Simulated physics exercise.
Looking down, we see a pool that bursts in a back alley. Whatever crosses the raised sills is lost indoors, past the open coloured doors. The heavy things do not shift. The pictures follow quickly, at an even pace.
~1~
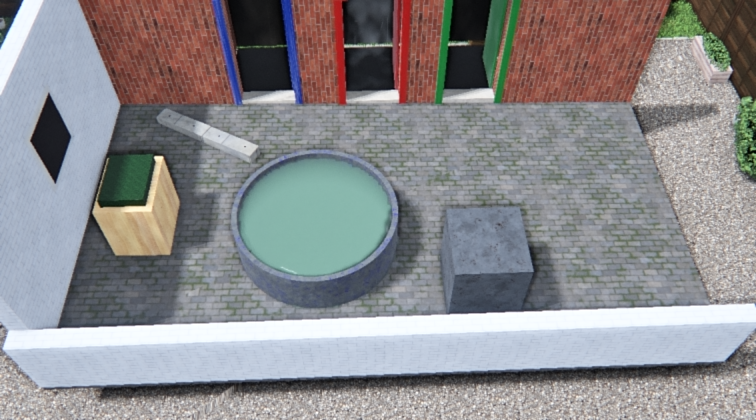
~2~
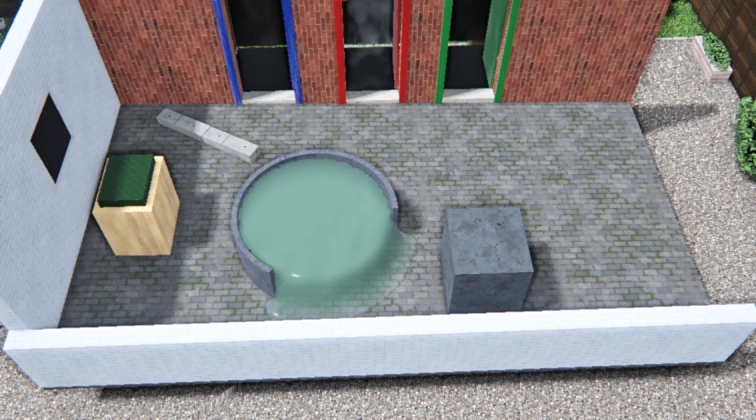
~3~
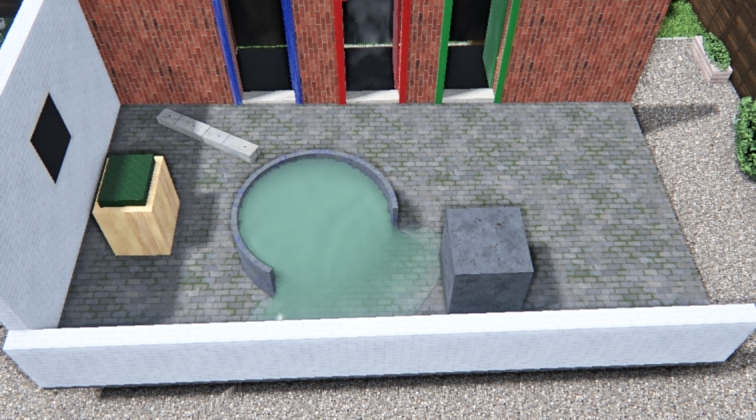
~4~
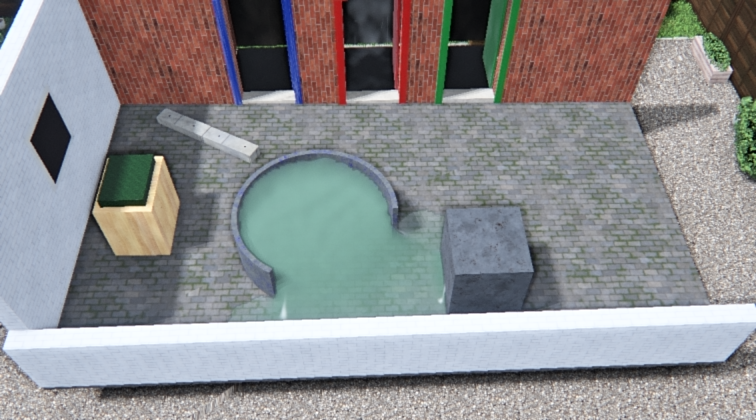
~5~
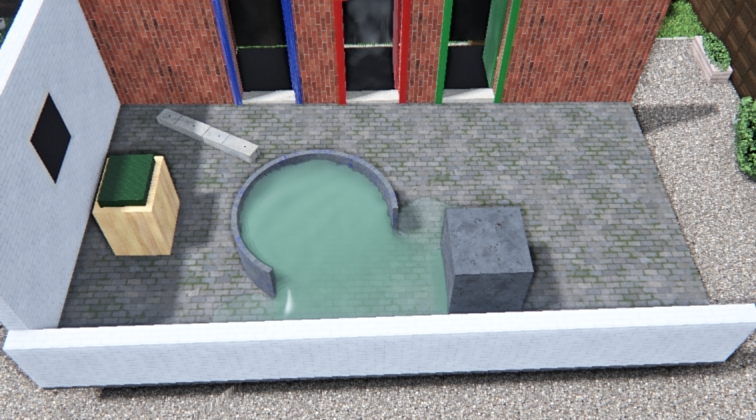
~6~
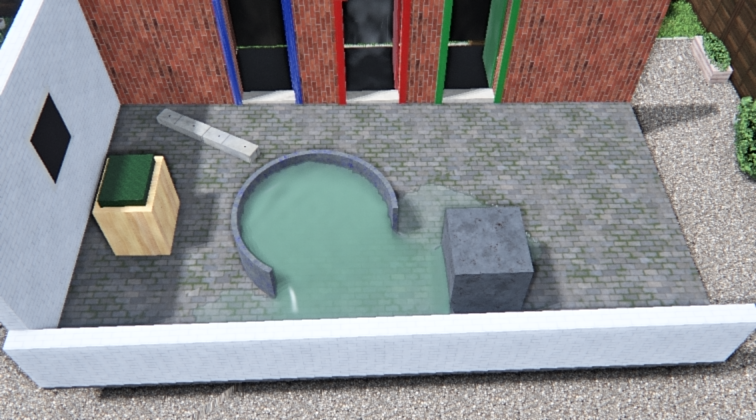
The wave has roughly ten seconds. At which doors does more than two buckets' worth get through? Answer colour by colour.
The blue door lets through two buckets or less; the red door lets through two buckets or less; the green door lets through two buckets or less.
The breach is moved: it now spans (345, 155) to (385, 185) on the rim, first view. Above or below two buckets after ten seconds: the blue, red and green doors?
Well, the blue door comes up short, the red door overshoots, and the green door overshoots.
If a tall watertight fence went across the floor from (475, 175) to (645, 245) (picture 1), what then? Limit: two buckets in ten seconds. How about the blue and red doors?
Result - blue door doesn't reach it, red door doesn't reach it.
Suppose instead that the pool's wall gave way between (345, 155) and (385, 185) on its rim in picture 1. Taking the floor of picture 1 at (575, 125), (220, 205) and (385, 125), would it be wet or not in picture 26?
The three spots, in order, are inundated, spared and inundated.
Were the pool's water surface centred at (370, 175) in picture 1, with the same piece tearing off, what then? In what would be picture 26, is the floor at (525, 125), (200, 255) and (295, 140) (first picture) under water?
First spot stays unwetted, second spot gets drenched, third spot stays unwetted.
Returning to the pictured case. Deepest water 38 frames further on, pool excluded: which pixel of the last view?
Close to (443, 295), I'd say.
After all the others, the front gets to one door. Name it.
That would be the blue-painted one.
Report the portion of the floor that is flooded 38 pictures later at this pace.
Around 75 percent, give or take.
A moment on, water covers 30 % of the floor; the blue door not reached, the red door not reached, the green door not reached.
Next, water covers 45 % of the floor; the blue door not reached, the red door not reached, the green door not reached.
Then, water covers 70 % of the floor; the blue door not reached, the red door wet at the sill, nothing in, the green door under two buckets in.
Later, water covers 75 % of the floor; the blue door not reached, the red door under two buckets in, the green door under two buckets in.
In the end, water covers 70 % of the floor; the blue door wet at the sill, nothing in, the red door under two buckets in, the green door under two buckets in.
